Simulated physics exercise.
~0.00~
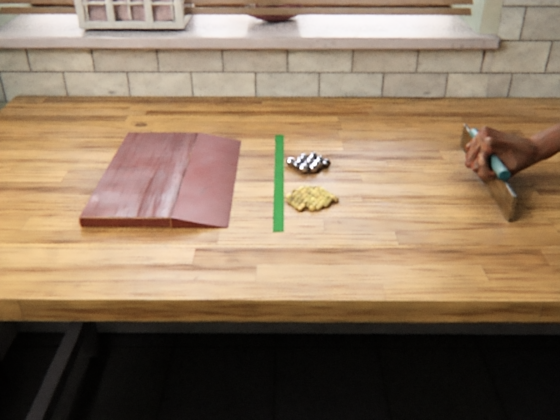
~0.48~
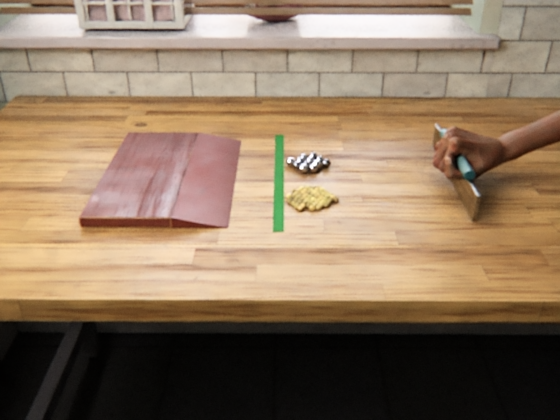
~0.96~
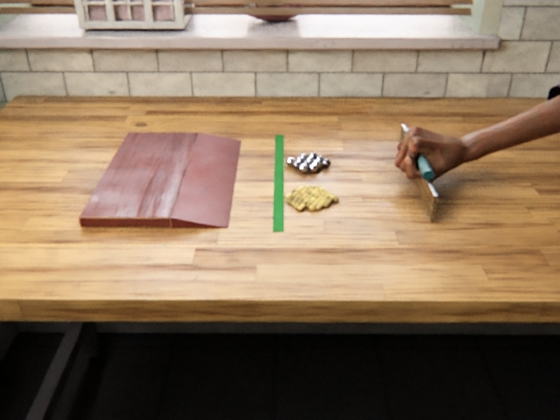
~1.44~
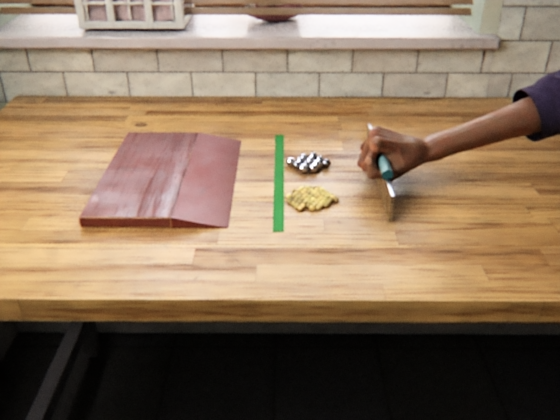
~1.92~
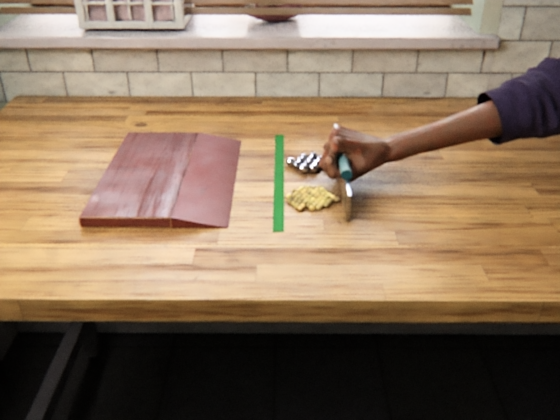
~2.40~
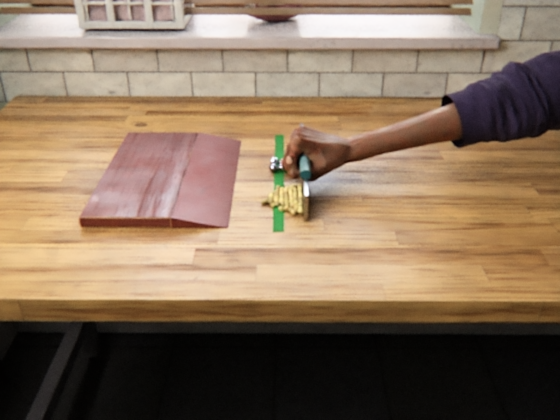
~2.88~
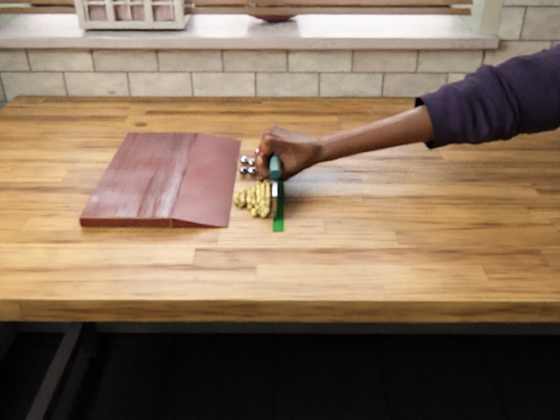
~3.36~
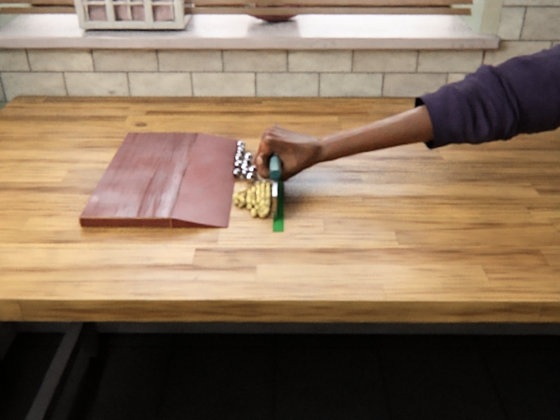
A hand slides a scraper left, pushing two small piles just short of the reddish ramp.
